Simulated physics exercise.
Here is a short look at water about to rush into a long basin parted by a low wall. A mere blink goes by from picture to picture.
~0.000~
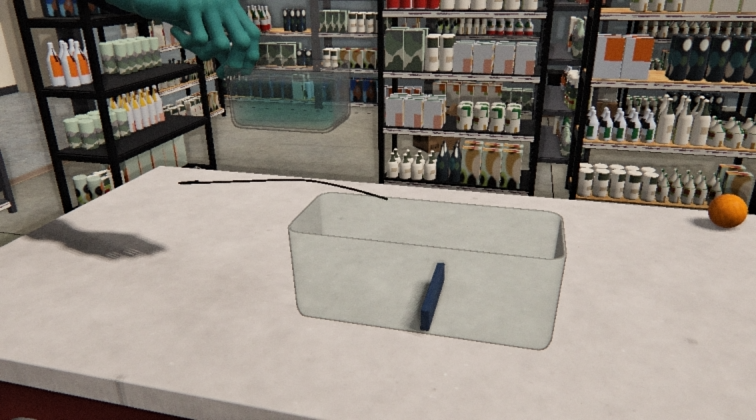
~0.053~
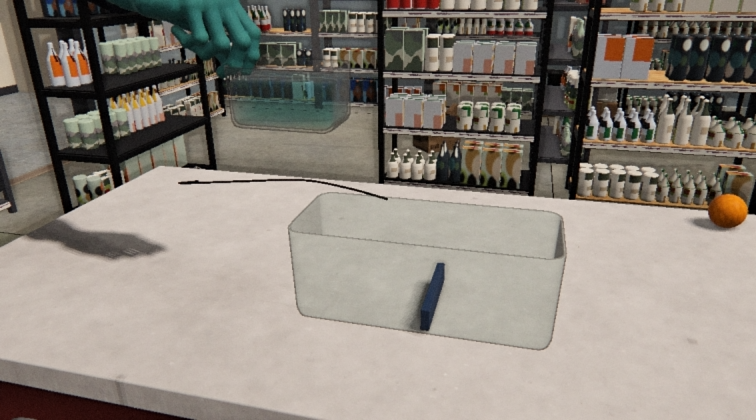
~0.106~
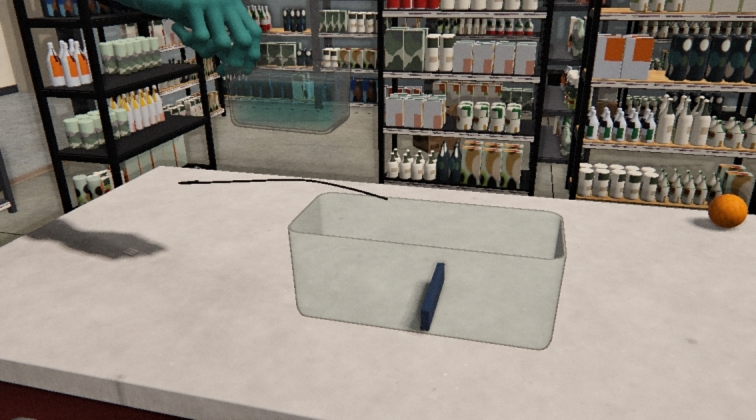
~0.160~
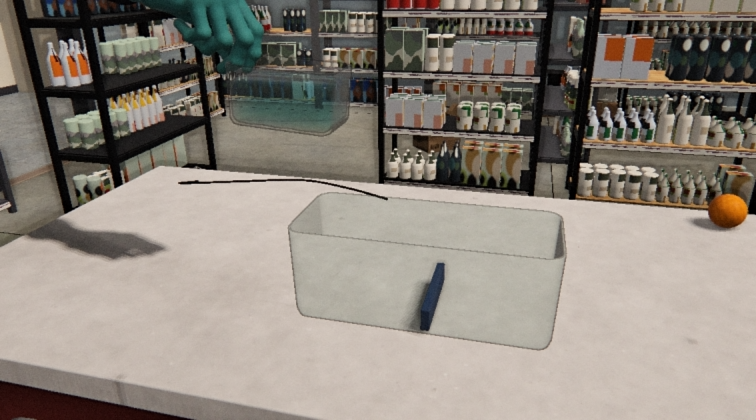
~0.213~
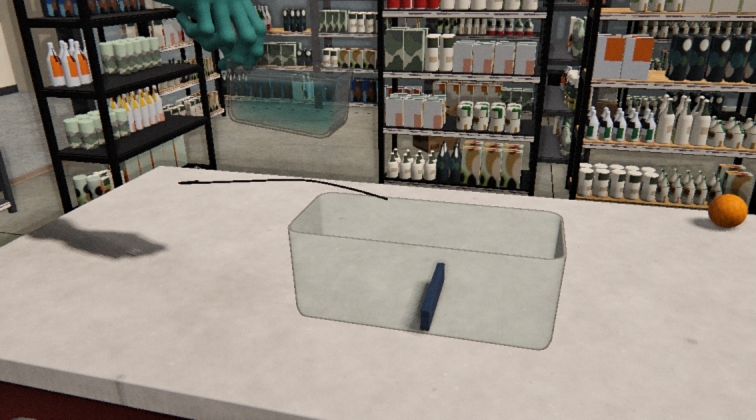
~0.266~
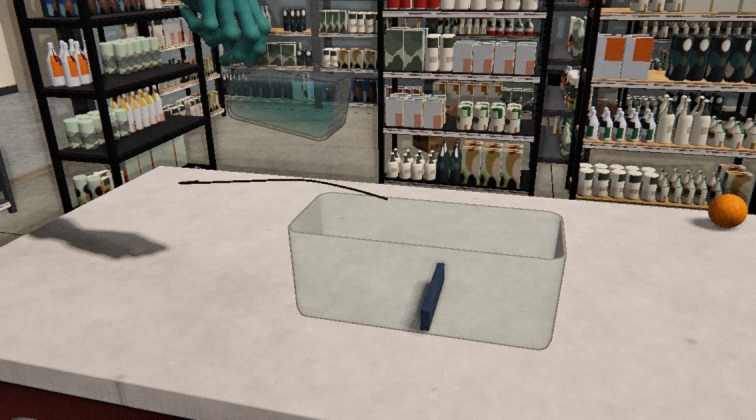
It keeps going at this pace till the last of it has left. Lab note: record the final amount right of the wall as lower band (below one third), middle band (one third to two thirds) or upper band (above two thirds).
Lower than a third.
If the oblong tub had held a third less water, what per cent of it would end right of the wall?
Roughly 10 in a hundred.
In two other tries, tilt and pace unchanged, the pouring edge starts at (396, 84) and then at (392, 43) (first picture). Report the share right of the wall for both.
It comes out at around 65 percent and then around 65 percent.
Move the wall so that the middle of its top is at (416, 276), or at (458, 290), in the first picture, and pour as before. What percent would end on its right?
I'd expect near 35 percent the first time and near 15 percent the next.
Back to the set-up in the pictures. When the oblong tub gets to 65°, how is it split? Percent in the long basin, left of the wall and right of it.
On the left 15 per cent, on the right 0 per cent.
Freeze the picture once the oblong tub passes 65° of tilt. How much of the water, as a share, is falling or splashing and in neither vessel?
Roughly 35 %.
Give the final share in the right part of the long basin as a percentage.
Close to 15 per cent.
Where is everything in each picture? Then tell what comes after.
The first frame shows tilt 0°; pouring edge (341, 67); surface from (244, 75) to (341, 80); the long basin's rim runs from (305, 211) to (563, 236); the wall's top is at (434, 286).
The second frame shows tilt 0°; pouring edge (341, 68); surface from (244, 76) to (342, 80).
The third frame shows tilt 2°; pouring edge (342, 69); surface from (244, 75) to (342, 80).
The fourth frame shows tilt 4°; pouring edge (343, 72); surface from (245, 75) to (343, 81).
The fifth frame shows tilt 7°; pouring edge (344, 75); surface from (246, 75) to (344, 80).
The sixth frame shows tilt 11°; pouring edge (346, 79); surface from (246, 75) to (345, 81).
A moment on, the oblong tub is tipped part way and 52 per cent is still to pour, 13 is left of the wall and 0 right of it.
Next, the oblong tub is tipped right over and 9 per cent is still to pour, 77 is left of the wall and 4 right of it.
Then the oblong tub is tipped right over and 0 per cent is still to pour, 84 is left of the wall and 14 right of it.
Later the oblong tub is tipped right over and 0 per cent is still to pour, 83 is left of the wall and 16 right of it.
At rest 83 per cent lies left of the wall, 16 right of it and 1 outside.
